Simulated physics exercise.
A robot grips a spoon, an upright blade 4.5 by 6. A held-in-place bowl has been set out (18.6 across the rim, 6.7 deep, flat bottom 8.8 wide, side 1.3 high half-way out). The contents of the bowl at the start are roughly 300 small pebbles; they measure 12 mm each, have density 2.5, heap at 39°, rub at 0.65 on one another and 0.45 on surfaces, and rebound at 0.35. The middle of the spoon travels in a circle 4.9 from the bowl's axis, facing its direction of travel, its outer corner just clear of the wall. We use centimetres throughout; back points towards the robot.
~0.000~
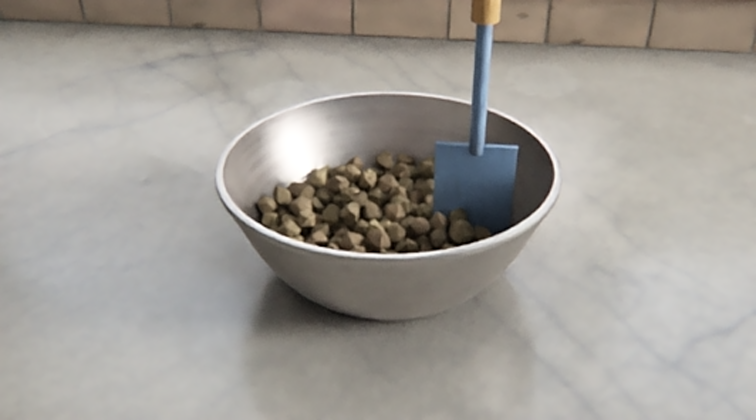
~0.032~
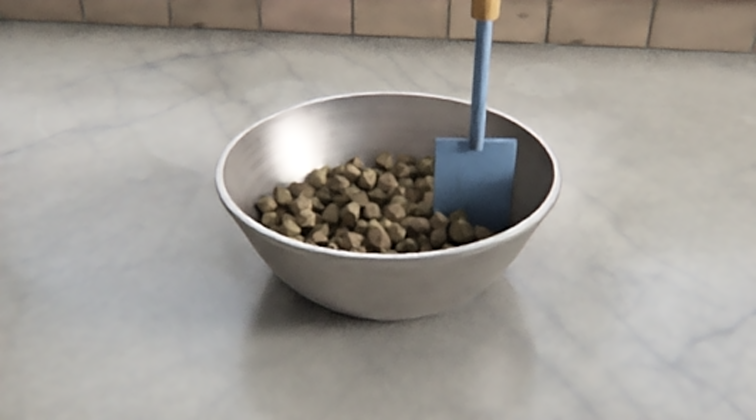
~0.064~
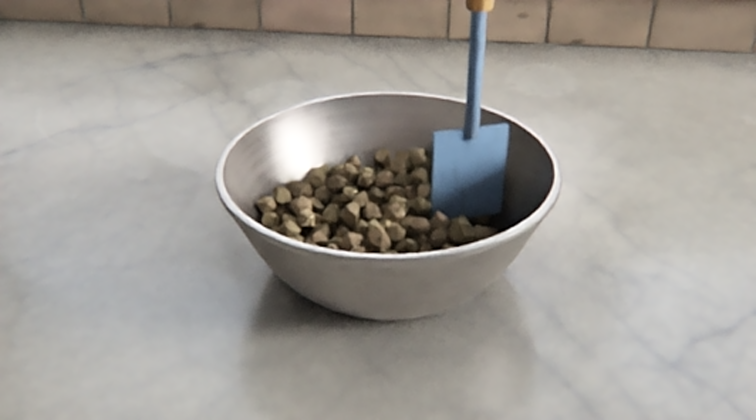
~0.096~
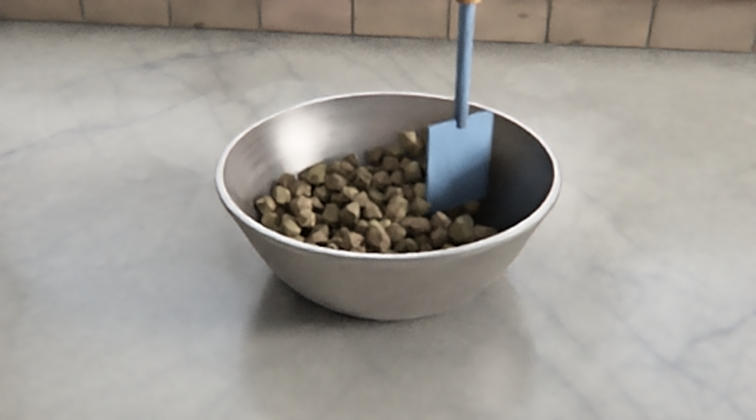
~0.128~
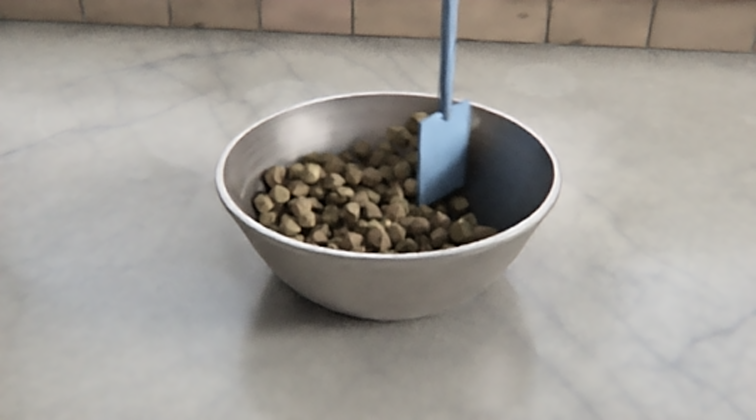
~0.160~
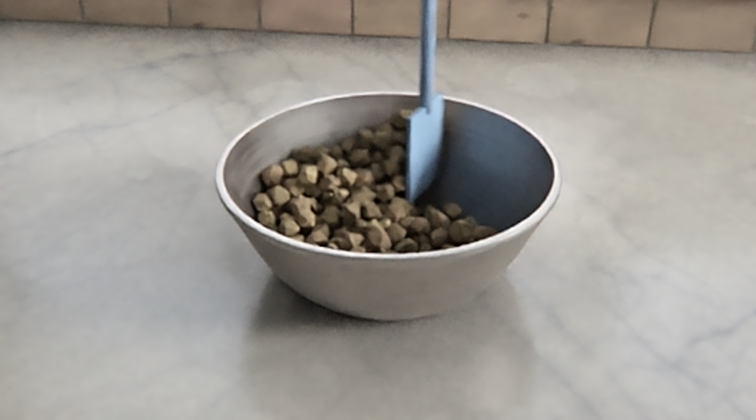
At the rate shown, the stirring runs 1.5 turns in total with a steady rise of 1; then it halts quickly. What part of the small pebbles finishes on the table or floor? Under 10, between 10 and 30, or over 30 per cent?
Between 10 and 30 per cent.
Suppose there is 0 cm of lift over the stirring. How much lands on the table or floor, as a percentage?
That works out to some 20 per cent.
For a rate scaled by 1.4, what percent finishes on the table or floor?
25 %.
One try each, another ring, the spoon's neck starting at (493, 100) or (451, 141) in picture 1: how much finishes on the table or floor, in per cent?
Some 5 and 5 per cent.
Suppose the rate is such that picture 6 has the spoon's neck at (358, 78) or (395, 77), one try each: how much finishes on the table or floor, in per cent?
Some 30 and 25 %.
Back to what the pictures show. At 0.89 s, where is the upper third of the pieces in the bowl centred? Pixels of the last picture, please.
Top-third centre at approx. (381, 138).
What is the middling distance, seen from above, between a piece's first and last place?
Near 8 cm.
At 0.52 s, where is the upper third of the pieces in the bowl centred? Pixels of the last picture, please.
Roughly pixel (393, 245).
After 0.52 s, 254° round, highest piece 9 above the table; 293 in the bowl, 3 on the table or floor, 6 in flight or on the tool.
After 0.89 s, 78° round, highest piece 10 above the table; 272 in the bowl, 27 on the table or floor, 3 in flight or on the tool.
After 1.27 s, 180° round, highest piece 7 above the table; 256 in the bowl, 44 on the table or floor, 2 in flight or on the tool.
After 1.97 s, 180° round, highest piece 6 above the table; 256 in the bowl, 46 on the table or floor.
At rest, 256 in the bowl, 46 on the table or floor. That is 15 % on the table or floor.
